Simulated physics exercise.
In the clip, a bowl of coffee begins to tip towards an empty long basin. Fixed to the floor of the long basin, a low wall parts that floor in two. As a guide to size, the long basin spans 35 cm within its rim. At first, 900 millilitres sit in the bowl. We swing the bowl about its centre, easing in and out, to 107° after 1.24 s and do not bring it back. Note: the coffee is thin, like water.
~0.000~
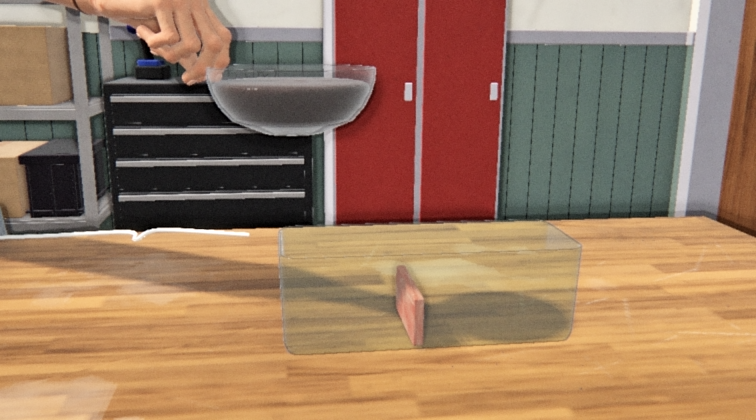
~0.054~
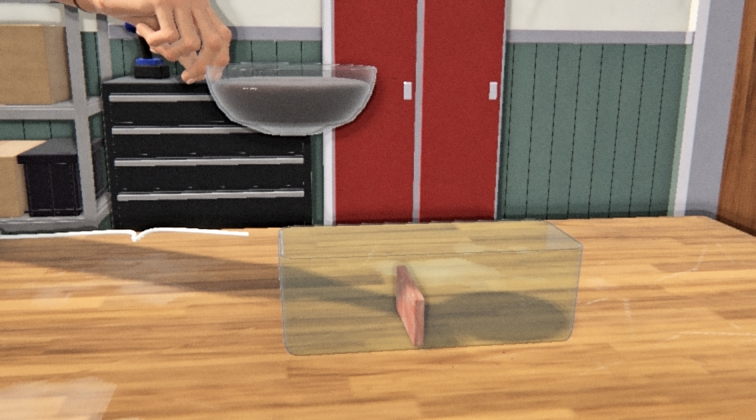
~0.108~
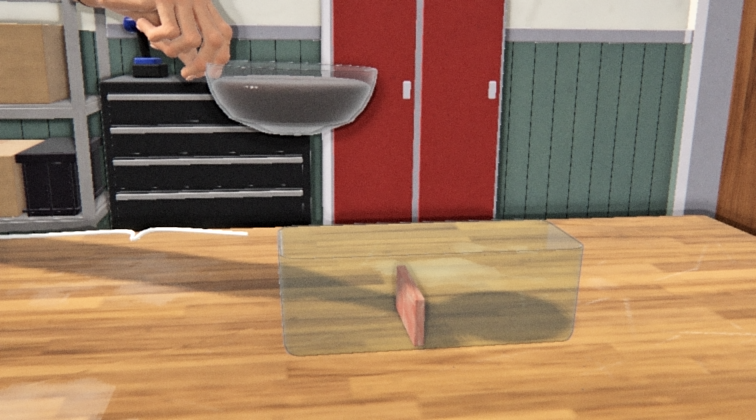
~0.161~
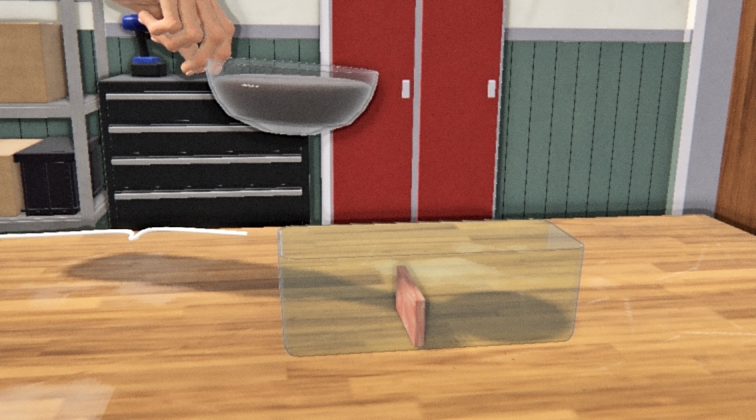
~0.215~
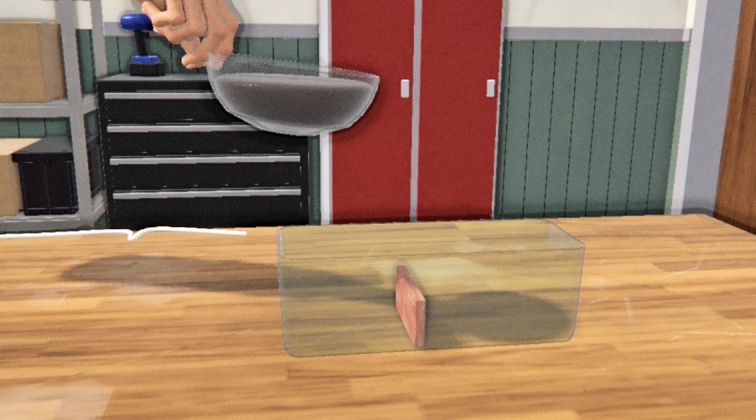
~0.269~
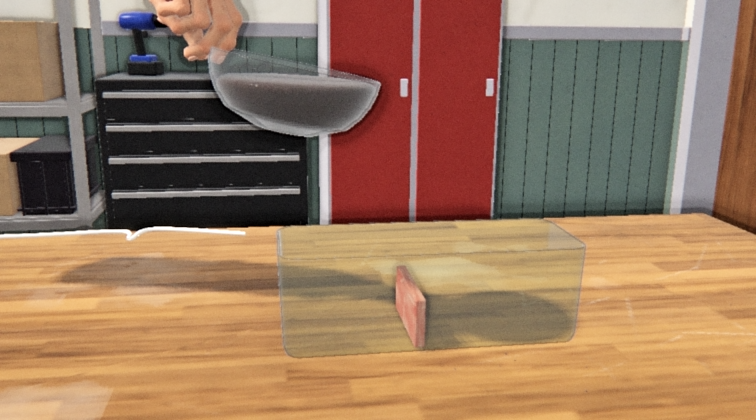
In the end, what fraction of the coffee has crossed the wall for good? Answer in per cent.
In the end about 65 per cent has crossed for good.
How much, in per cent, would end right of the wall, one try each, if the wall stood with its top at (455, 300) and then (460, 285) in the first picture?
The first gives near 20 per cent and the second near 5 per cent.
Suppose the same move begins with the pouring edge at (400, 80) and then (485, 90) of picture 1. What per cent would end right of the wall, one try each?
In turn about 80 and 85 per cent.
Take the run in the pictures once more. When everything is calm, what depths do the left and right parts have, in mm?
Final levels - left approx 16 mm, right approx 26 mm.
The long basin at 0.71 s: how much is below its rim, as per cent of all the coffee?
Close to 22 in a hundred.
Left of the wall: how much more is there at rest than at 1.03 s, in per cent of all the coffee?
Close to 4% of the whole.
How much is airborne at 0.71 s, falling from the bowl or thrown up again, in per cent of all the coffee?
Roughly 44 percent.
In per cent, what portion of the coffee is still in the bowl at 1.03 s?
About 0 percent.
By 0.71 s the tilt is 66° and 33 per cent is still to pour, 2 is left of the wall and 21 right of it.
By 1.03 s the tilt is 100° and 0 per cent is still to pour, 27 is left of the wall and 64 right of it.
By 1.37 s the tilt is 107° and 0 per cent is still to pour, 30 is left of the wall and 65 right of it.
By 1.74 s the tilt is 107° and 0 per cent is still to pour, 31 is left of the wall and 65 right of it.
At rest 31 per cent lies left of the wall, 65 right of it and 5 outside.
